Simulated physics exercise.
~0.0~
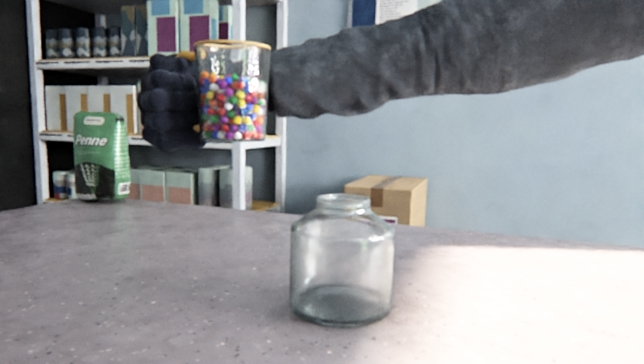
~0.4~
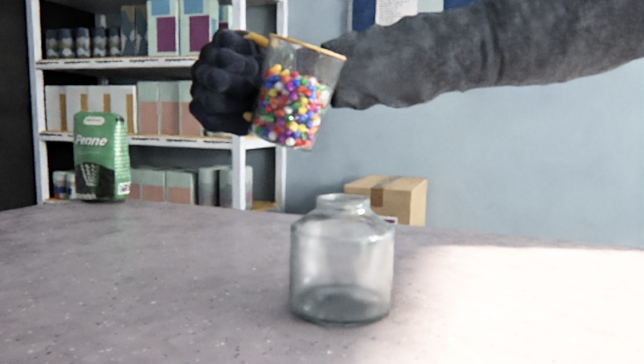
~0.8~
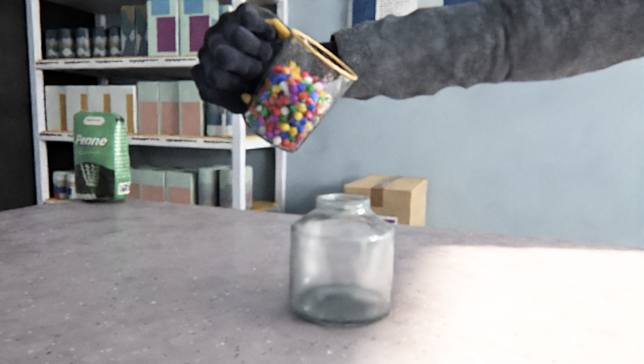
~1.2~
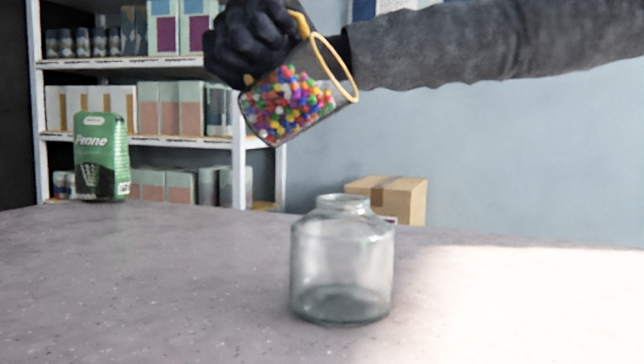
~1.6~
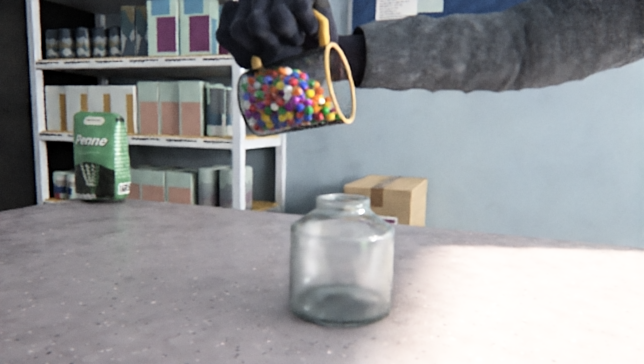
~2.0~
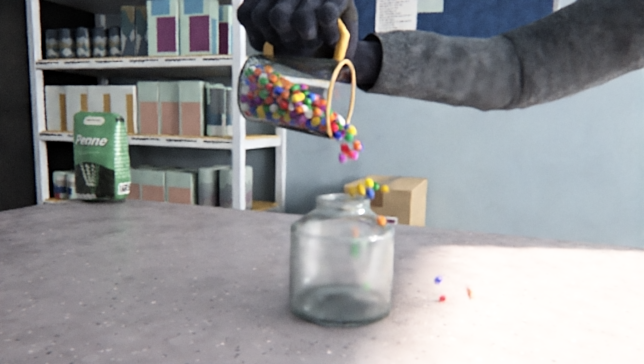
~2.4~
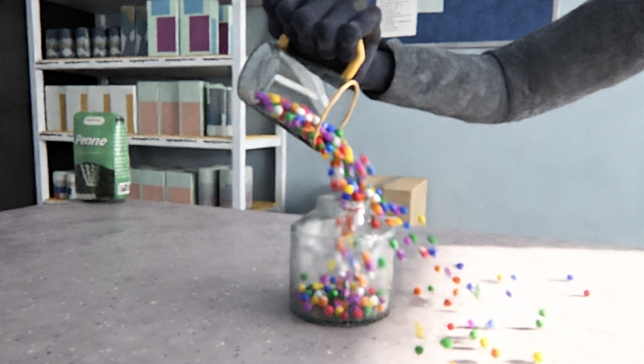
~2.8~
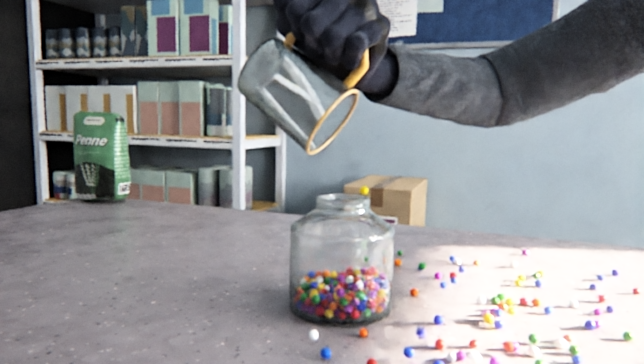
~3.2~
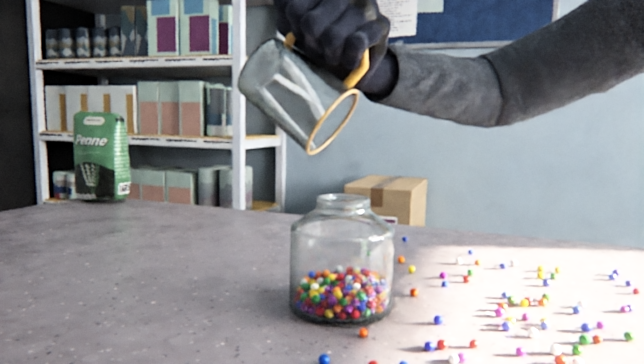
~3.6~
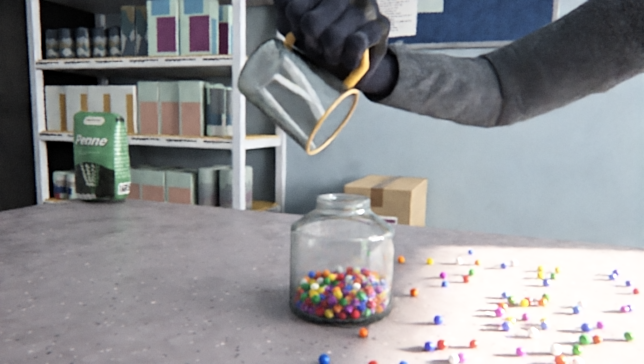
A dark-gloved hand in a grey sleeve holds a clear glass cup full of multicoloured beads above an open, empty glass jar on a speckled grey table. The still, slightly raised view also shows white shelves of boxes and a green penne packet at left, with a cardboard box behind against a pale blue wall. The cup moves right and tips over until beads spill from its gold-coloured rim. They stream into the jar, while many miss and scatter rightward across the table. Finally the emptied cup hangs tilted mouth-down, the jar partly filled and stray beads lying still.
